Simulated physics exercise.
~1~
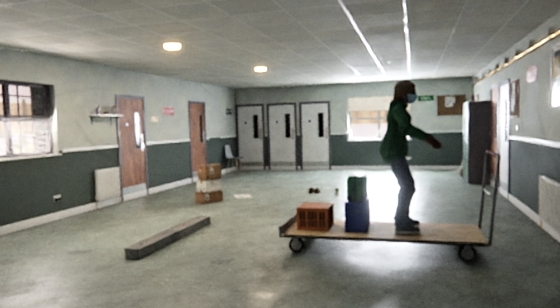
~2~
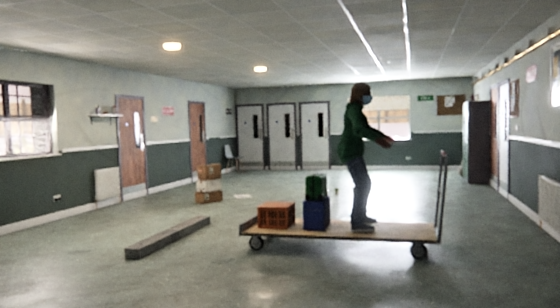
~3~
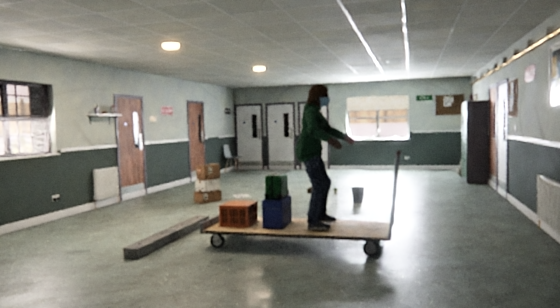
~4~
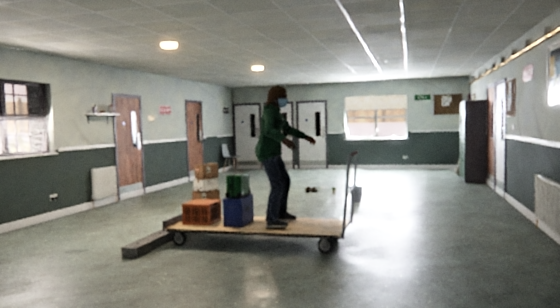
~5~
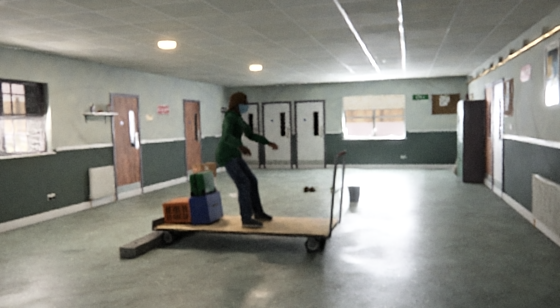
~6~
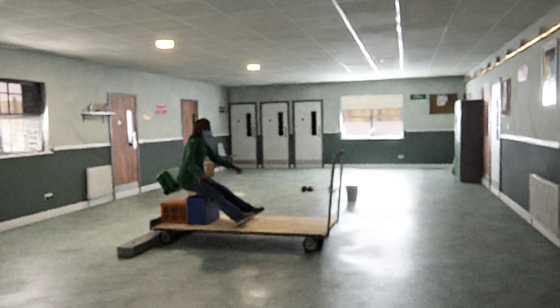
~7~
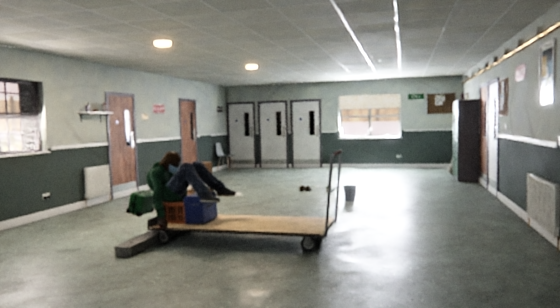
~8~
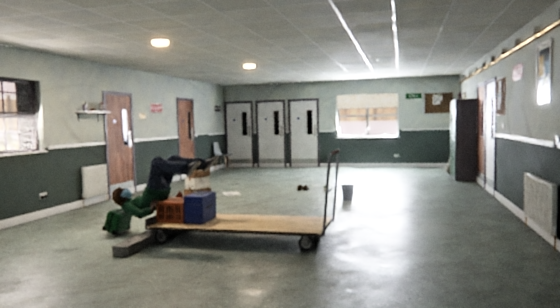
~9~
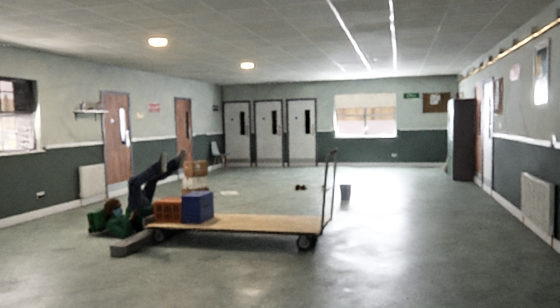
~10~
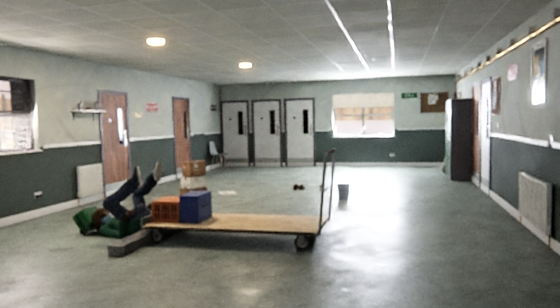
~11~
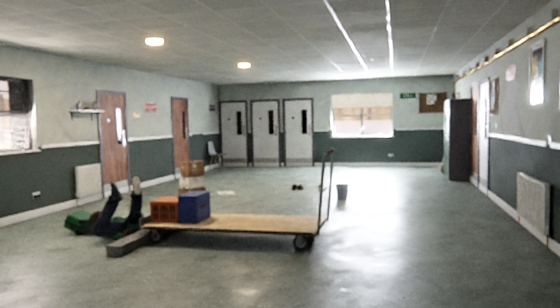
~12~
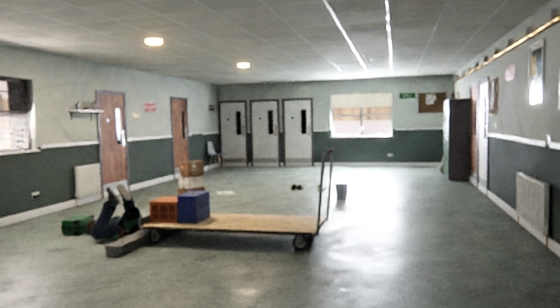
Masked figure riding a flatbed trolley left into a kerb, toppling backwards over the front with a green case, legs left raised.
